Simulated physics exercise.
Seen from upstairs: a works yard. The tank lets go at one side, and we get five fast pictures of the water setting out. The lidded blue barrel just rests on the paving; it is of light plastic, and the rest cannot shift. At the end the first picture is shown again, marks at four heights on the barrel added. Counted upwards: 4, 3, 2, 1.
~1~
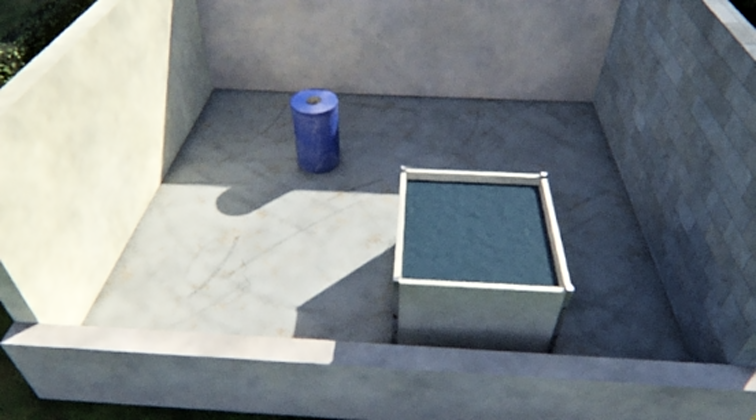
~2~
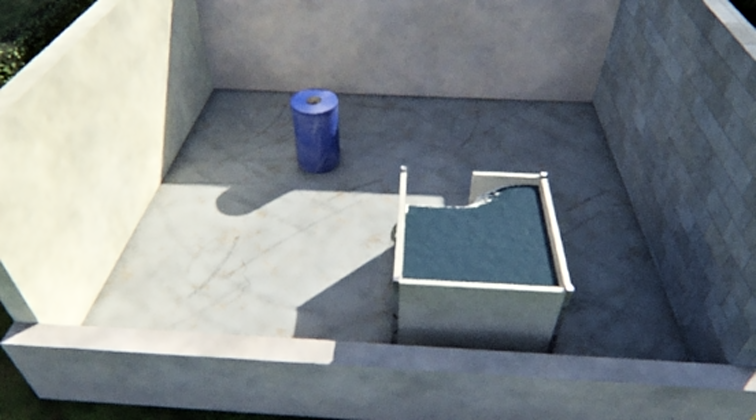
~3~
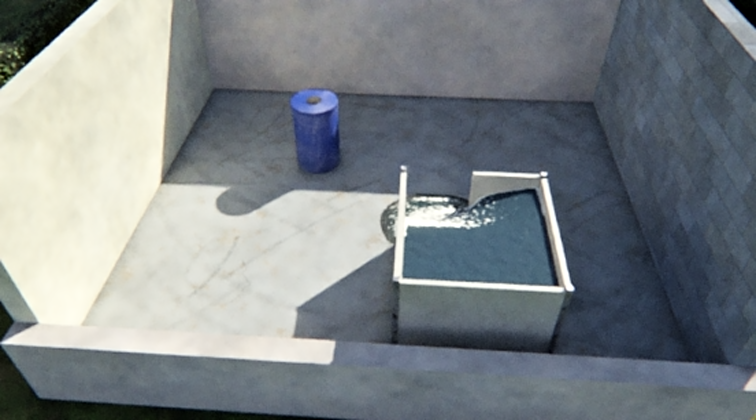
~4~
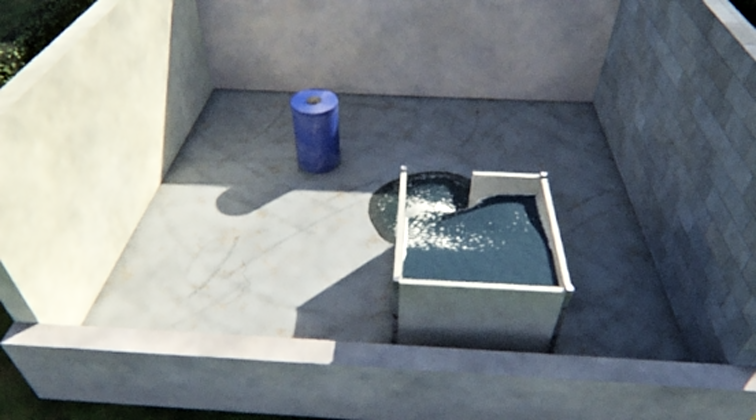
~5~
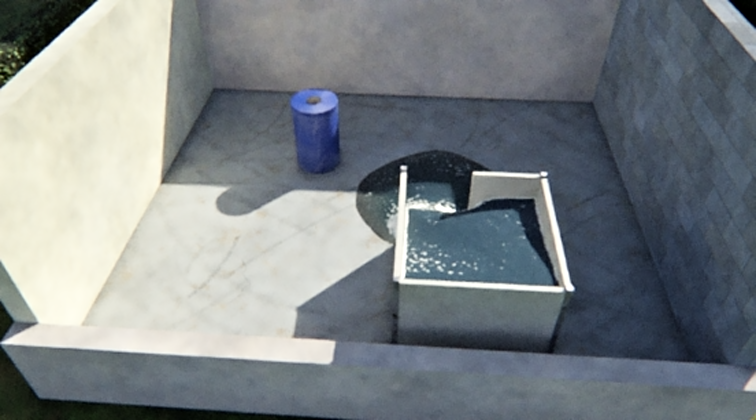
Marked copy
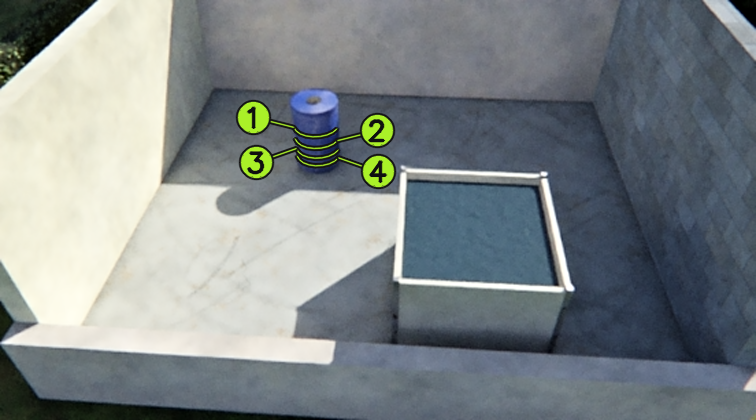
A walled works yard with a pale, cracked floor, partly in shadow, is seen from upstairs by a camera that stays still. A blue barrel stands towards the back, left of centre, and a square, pale-walled tank full of dark water sits right of centre, nearer the viewer. A gap opens in the tank's back wall, and water pours through, foaming white, and spreads in a dark pool behind and left of the tank, while the barrel stays still.
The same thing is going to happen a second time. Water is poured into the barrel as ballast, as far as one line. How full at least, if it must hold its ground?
I would pick line 3.
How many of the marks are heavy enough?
Three of the four.
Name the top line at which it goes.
The answer is 4.
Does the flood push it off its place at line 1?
No, that is safe.
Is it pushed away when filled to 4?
Yes.
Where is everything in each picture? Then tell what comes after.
Lid of the blue barrel at (314, 101); tank full, its middle at (476, 229), in the first picture.
Water covers 1 % of the ground, mostly out of sight from here, in the second picture.
Water covers 3 % of the ground, mostly out of sight from here, in the third picture.
In the fourth picture, 6 % of the ground under water, its edge towards the barrel at (380, 195).
Lid of the blue barrel at (314, 101); 9 % of the ground under water, its edge towards the barrel at (372, 179), in the fifth picture.
In lime, 1 at (312, 136); 2 at (313, 148); 3 at (314, 158); 4 at (315, 165); from the bottom up 4, 3, 2, 1.
With 1, it does not move.
With 2, it does not move.
With 3, it shifts by a finger or two and stays.
With 4, it is pushed about its own width away.
